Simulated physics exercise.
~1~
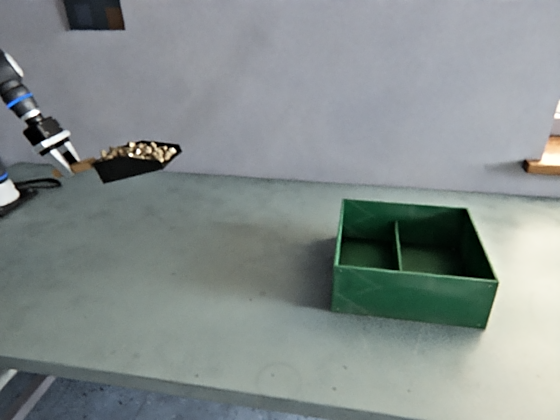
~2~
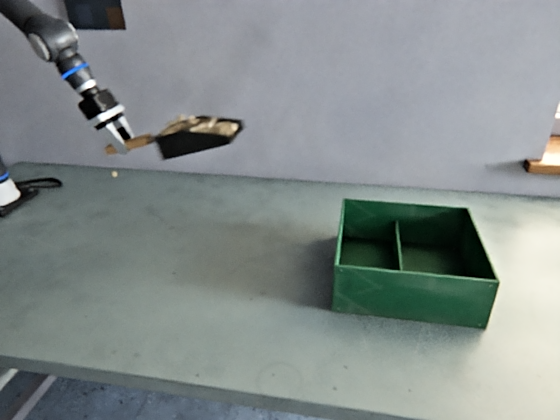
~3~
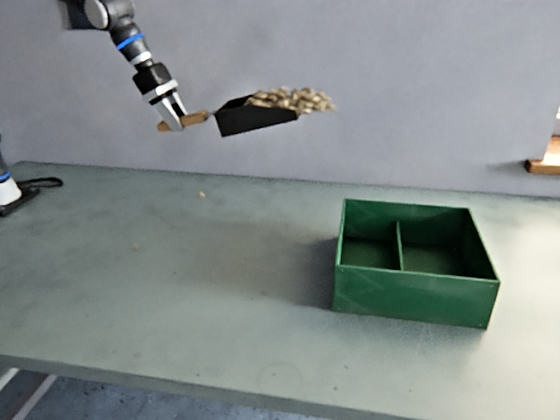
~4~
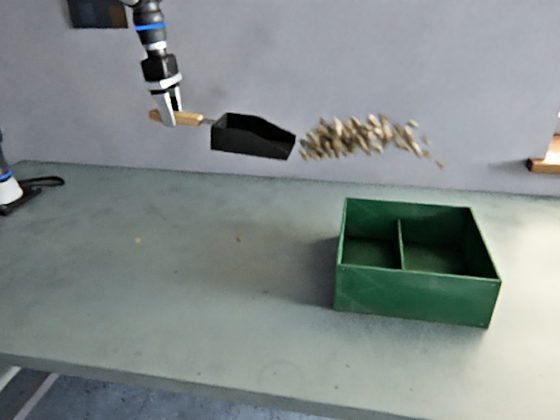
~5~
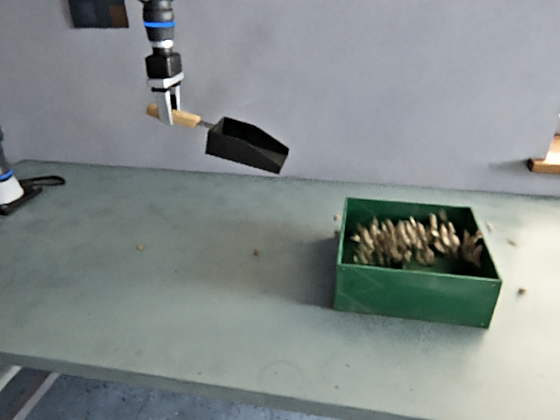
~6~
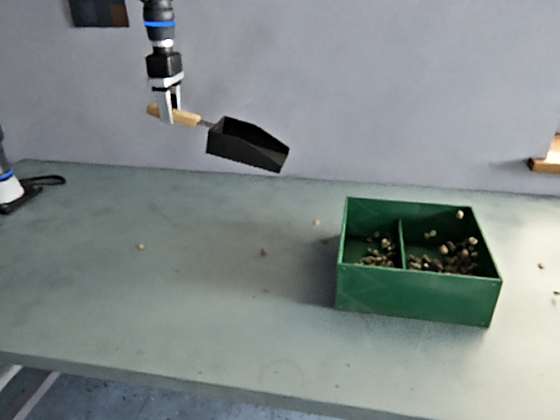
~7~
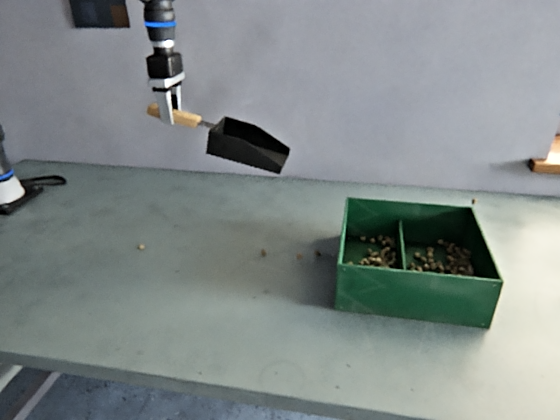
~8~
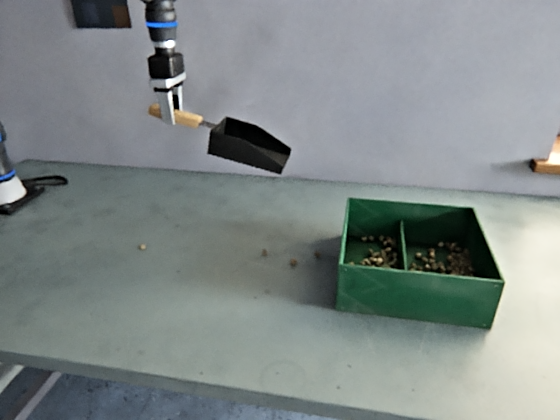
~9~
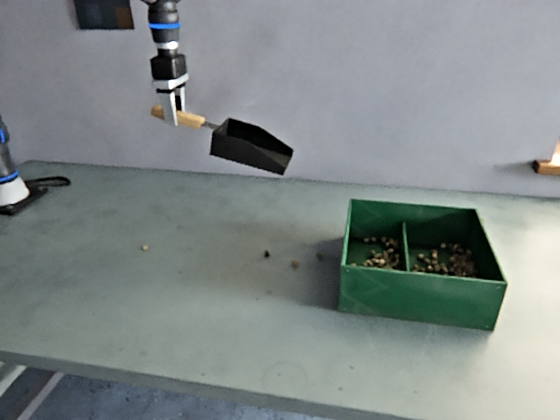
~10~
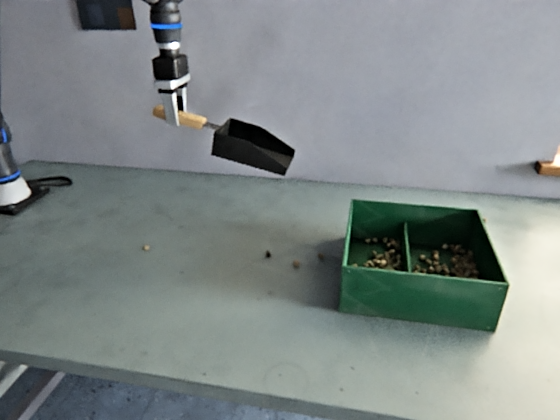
A robot arm swings a black scoop of small pebbles to the right and tips it forward, flinging them through the air into both parts of a divided green bin; a few end up scattered on the table as the empty scoop hangs still, tilted downward.
